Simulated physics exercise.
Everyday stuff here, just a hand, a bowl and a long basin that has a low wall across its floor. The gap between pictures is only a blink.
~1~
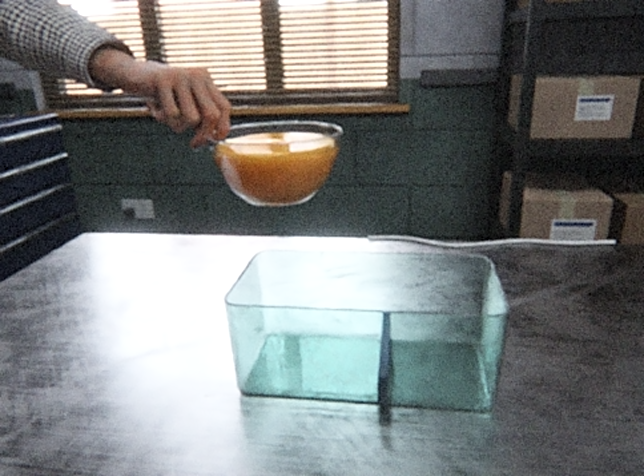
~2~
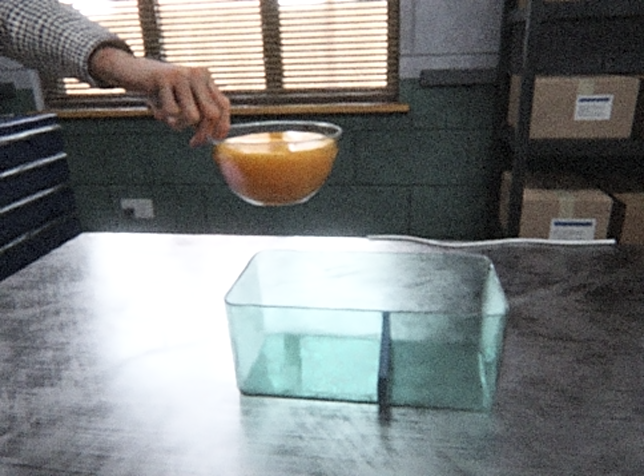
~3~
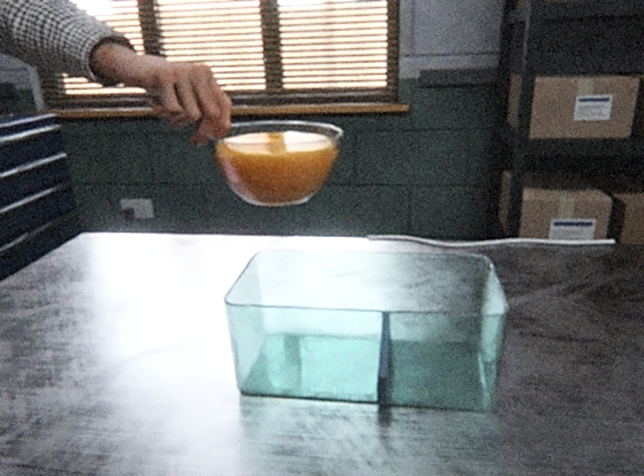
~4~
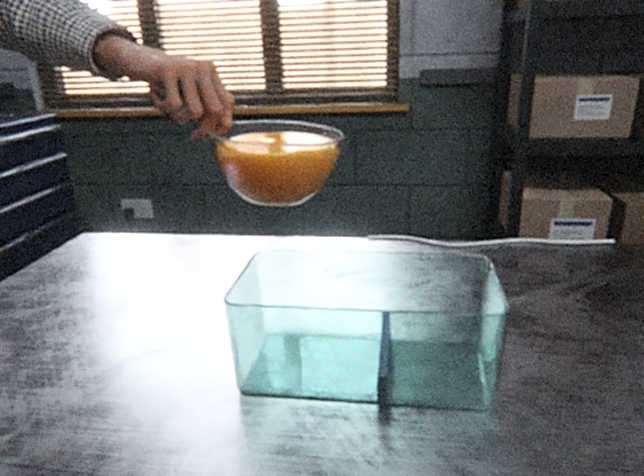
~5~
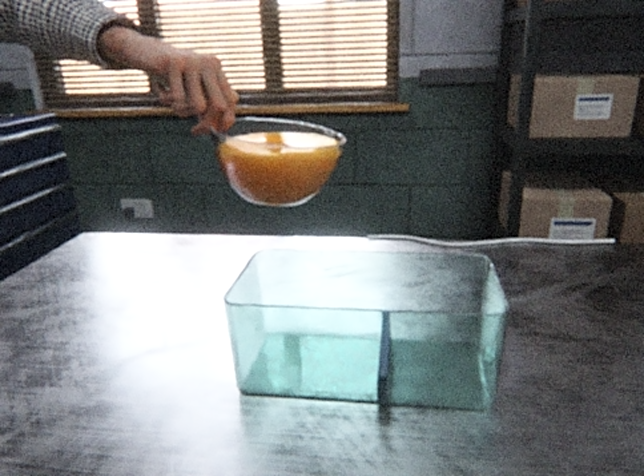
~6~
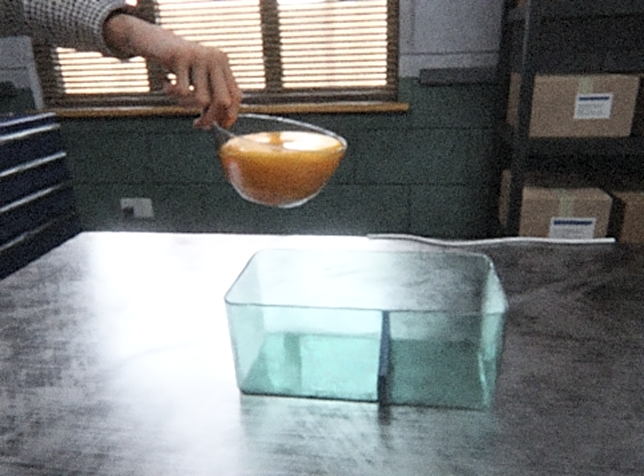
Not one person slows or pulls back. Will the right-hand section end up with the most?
The right-side portion is fullest.
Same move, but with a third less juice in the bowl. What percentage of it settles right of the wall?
60 per cent or so.
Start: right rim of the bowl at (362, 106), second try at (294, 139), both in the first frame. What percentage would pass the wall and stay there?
85 %, 10 %.
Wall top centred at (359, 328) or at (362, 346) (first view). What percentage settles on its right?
Try one about 90 %, try two about 80 %.
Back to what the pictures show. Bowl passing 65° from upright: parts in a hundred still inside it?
About 45 %.
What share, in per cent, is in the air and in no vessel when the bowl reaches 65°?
It works out to about 35 percent.
A moment on, the tilt is 65° and 44 per cent is still to pour, 2 is left of the wall and 20 right of it.
Next, the tilt is 96° and 2 per cent is still to pour, 17 is left of the wall and 73 right of it.
Then the tilt is 102° and 0 per cent is still to pour, 27 is left of the wall and 72 right of it.
Later the tilt is 102° and 0 per cent is still to pour, 28 is left of the wall and 72 right of it.
In the end 28 per cent lies left of the wall, 72 right of it and 1 outside.
